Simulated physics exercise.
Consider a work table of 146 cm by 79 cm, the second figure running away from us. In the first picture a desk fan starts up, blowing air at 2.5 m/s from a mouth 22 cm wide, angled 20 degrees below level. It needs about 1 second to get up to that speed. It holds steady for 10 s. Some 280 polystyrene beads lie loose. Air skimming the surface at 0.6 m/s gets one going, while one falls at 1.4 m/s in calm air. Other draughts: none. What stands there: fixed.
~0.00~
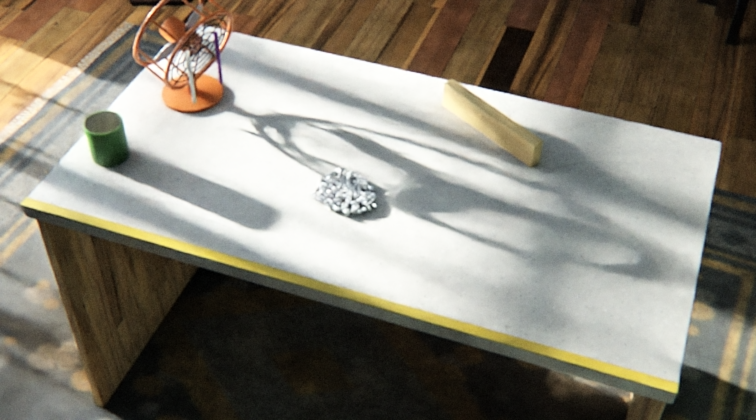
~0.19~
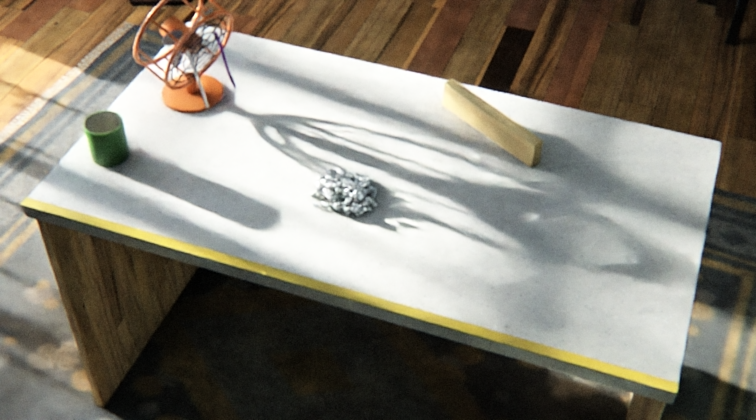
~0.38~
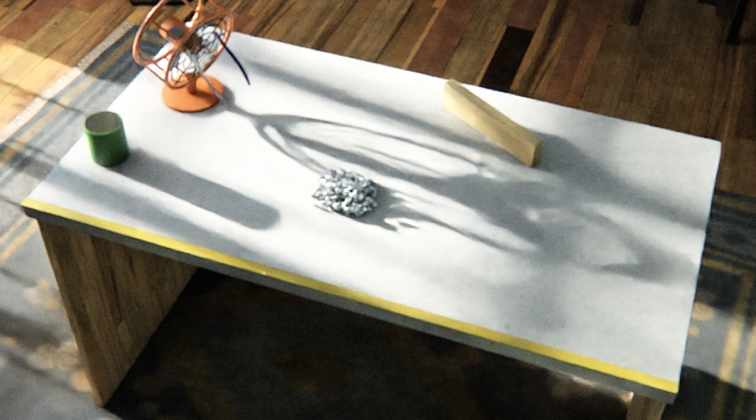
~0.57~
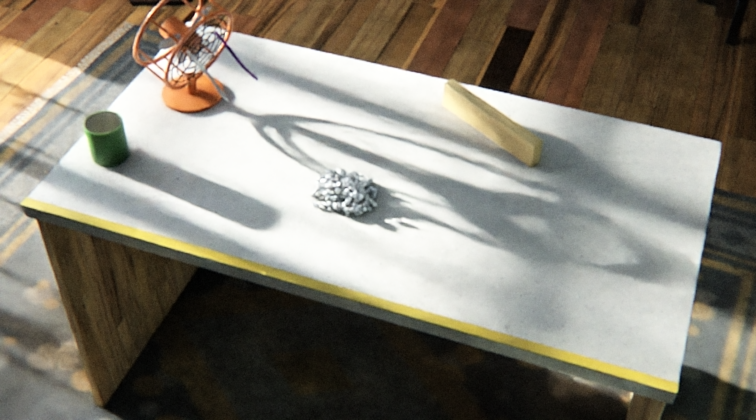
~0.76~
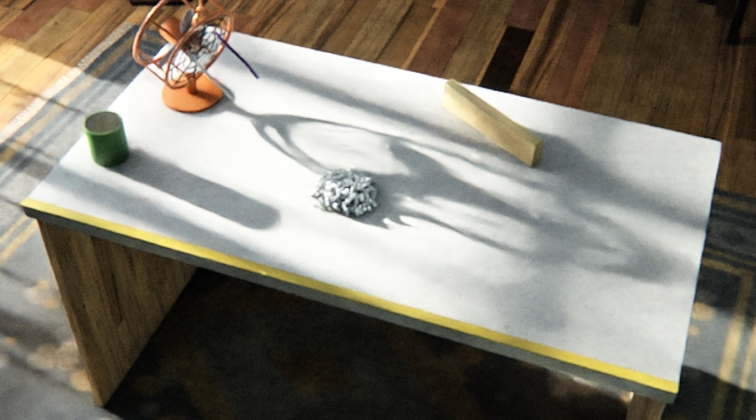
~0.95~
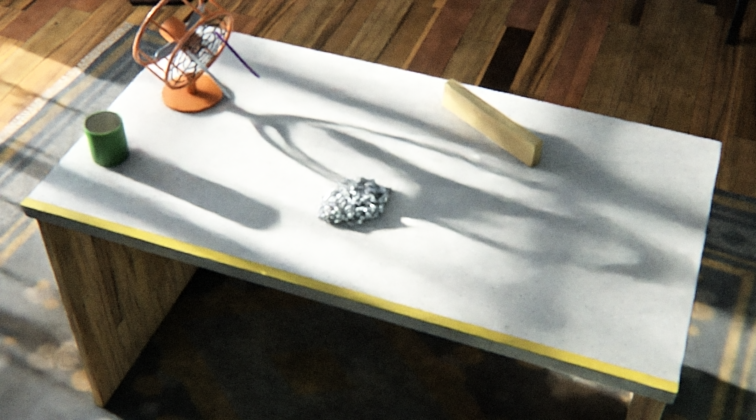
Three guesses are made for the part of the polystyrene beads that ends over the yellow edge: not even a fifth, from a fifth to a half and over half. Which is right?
Share over yellow edge = above one half.
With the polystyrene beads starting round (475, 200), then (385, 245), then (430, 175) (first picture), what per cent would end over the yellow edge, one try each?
Results, one try each: 0 %, 100 %, 0 %.
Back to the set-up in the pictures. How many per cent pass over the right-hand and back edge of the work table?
About 15 per cent right-hand, about 0 per cent back.
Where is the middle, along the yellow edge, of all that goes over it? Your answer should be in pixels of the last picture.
The middle of the crossings lies near (452, 329) in the last picture.
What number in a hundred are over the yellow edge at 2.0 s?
90 per cent, roughly.
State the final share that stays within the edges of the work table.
Estimate: Close to 0 percent.
After 2.0 s the count stands so, 86 % are over the yellow edge.
After 3.2 s the count stands so, 86 % are over the yellow edge.
After 5.5 s the count stands so, 86 % are over the yellow edge.
After 10.0 s, at the end, 86 % are over the yellow edge.
